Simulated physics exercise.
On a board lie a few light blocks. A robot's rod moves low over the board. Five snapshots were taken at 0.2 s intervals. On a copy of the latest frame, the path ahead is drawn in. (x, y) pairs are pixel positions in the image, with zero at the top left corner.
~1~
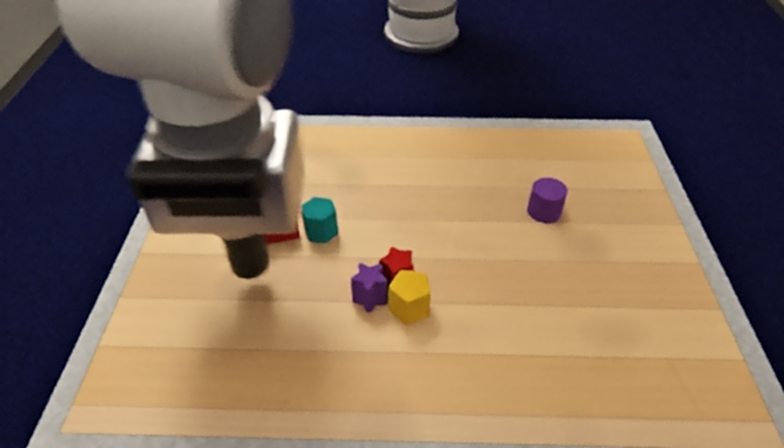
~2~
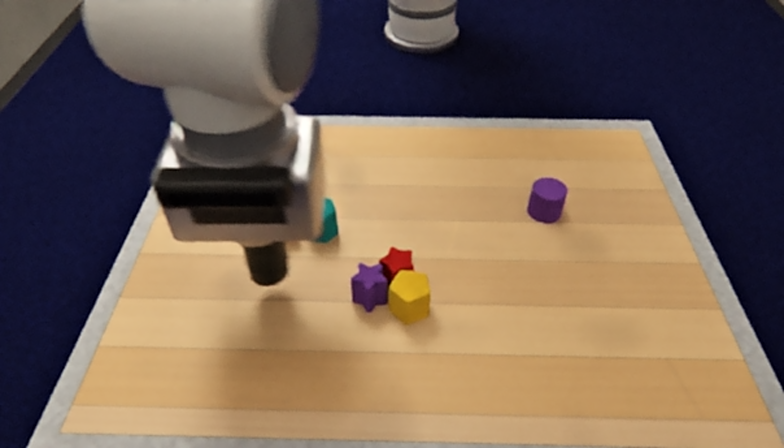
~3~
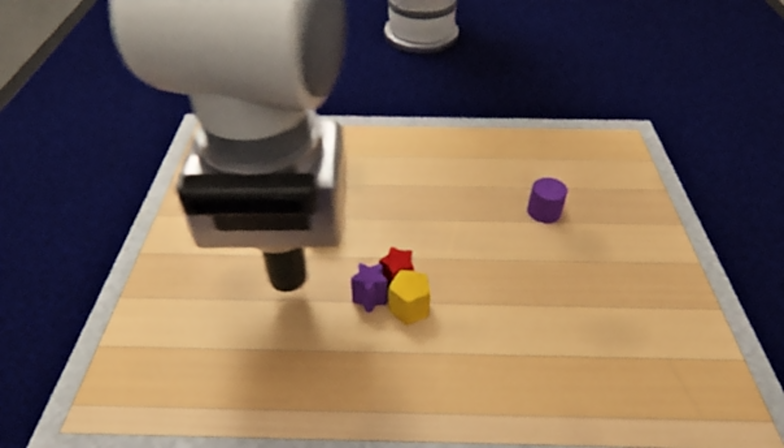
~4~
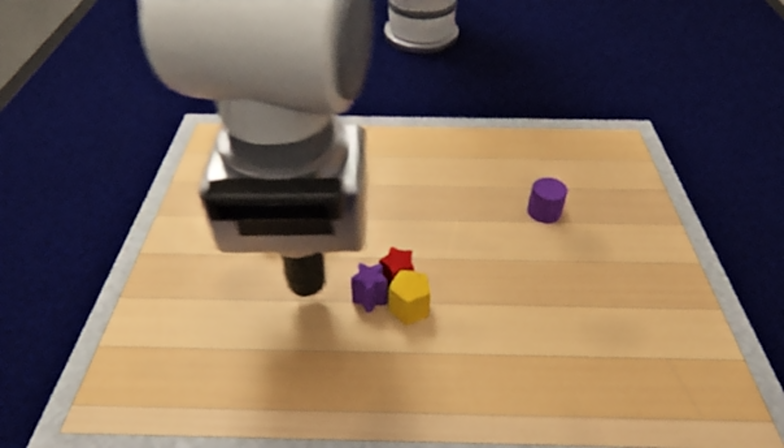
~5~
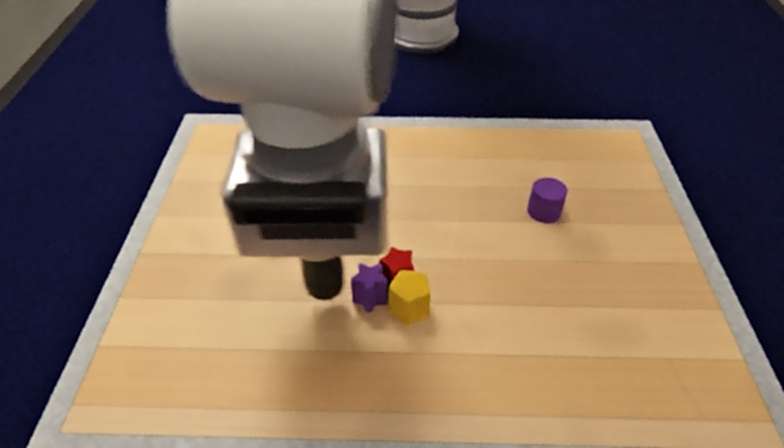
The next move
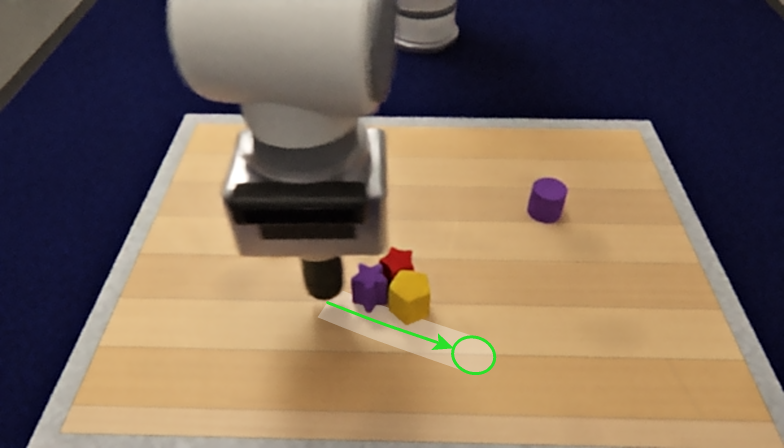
We see a robot's dark rod above a wooden board with small colored blocks; it moves rightward, its arm covering the turquoise hexagon, and nears the purple star beside the red star and yellow pentagon, which stay still.
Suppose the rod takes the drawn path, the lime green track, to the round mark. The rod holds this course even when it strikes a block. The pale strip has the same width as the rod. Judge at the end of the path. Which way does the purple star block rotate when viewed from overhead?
From above, it looks like the purple star block goes counterclockwise.
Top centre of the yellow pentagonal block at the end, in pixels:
(434, 276)
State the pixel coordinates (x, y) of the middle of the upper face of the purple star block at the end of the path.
Close to (397, 278).
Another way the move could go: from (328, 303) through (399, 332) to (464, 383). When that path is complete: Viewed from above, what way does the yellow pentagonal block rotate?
My prediction: CW.
The line goes from (328, 303) directly to (474, 355).
The first path, step by step. One third of the way, rod (373, 303); purple star block (392, 275), turned 75° anticlockwise; red star block (399, 252); yellow pentagonal block (430, 279), turned 35° clockwise.
Two thirds of the way, rod (424, 321); purple star block (397, 278), turned 110° anticlockwise; red star block (398, 253), turned 15° clockwise; yellow pentagonal block (434, 276), turned 50° clockwise.
At the end, rod (477, 338); turquoise hexagon unmoved; purple star block (397, 278), turned 110° anticlockwise; red star block (398, 253), turned 15° clockwise; yellow pentagonal block (434, 276), turned 50° clockwise.
